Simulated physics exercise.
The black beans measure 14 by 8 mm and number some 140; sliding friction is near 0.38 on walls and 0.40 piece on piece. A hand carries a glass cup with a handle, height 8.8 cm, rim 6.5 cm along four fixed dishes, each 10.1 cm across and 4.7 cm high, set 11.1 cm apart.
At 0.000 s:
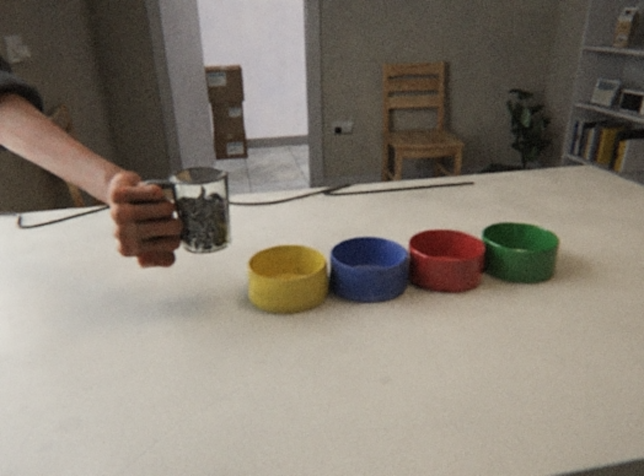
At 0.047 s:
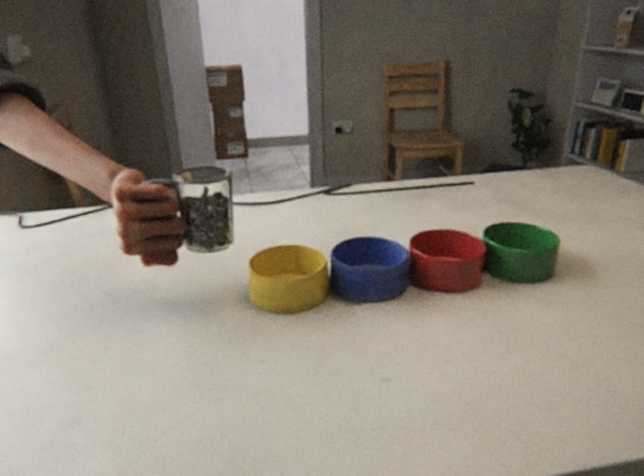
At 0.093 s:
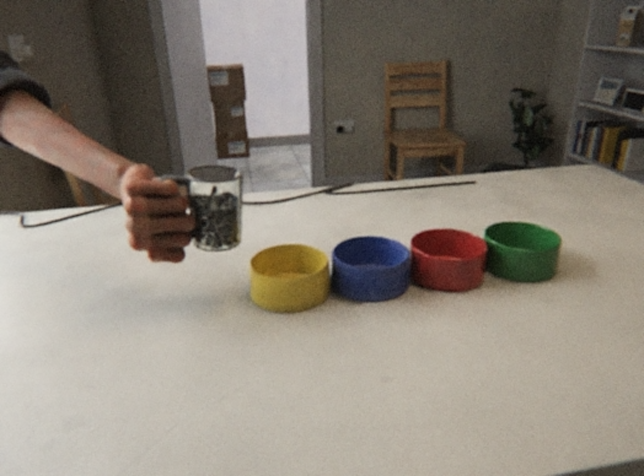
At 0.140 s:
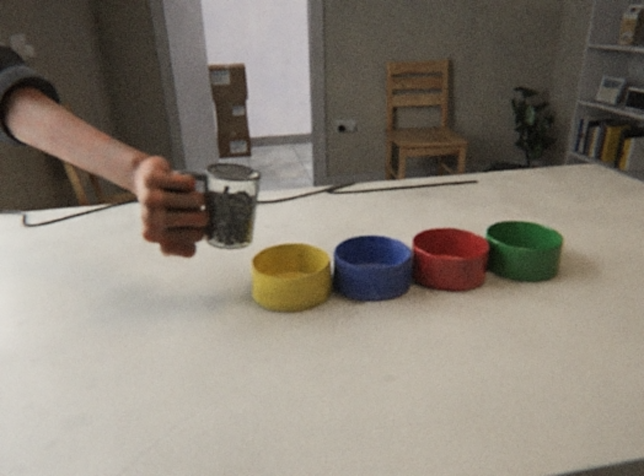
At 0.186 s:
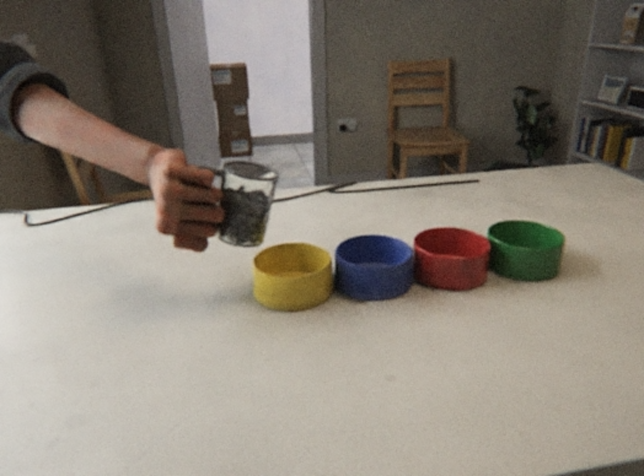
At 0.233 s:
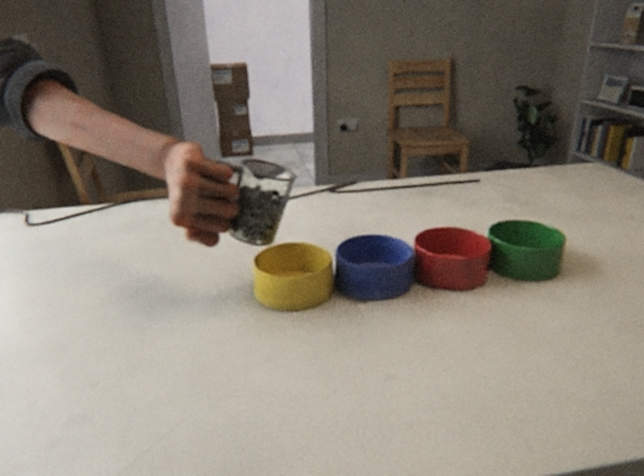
At first, a hand at the left holds a clear glass cup of dark beans upright above a pale table, beside a row of yellow, blue, red and green dishes. The hand then moves the cup a short way right, tilting it slightly rightward near the yellow dish, the beans still inside.
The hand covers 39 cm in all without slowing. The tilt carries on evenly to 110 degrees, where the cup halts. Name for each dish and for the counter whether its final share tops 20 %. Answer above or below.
Red below, blue below, green above, yellow below, counter below.
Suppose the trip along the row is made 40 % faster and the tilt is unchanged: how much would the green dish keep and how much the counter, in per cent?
Green 100; counter 0.
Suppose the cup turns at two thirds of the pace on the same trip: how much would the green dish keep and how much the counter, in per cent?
Then: Green 100, counter 0.
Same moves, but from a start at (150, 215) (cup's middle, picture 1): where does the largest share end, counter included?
Most goes to: Green.
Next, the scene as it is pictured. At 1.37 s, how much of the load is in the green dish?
About 70 per cent by then.
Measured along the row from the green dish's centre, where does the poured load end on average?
About 3 cm to its right.
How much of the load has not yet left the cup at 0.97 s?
Roughly 100 per cent.
After 0.68 s, tilt 66 degrees; cup holds 100 %.
After 0.97 s, tilt 97 degrees; cup holds 100 %.
After 1.37 s, tilt 110 degrees; cup holds 15 %, green 70 %.
At rest (2.6 s), red 0 %, blue 0 %, green 90 %, yellow 0 %, counter 10 %.
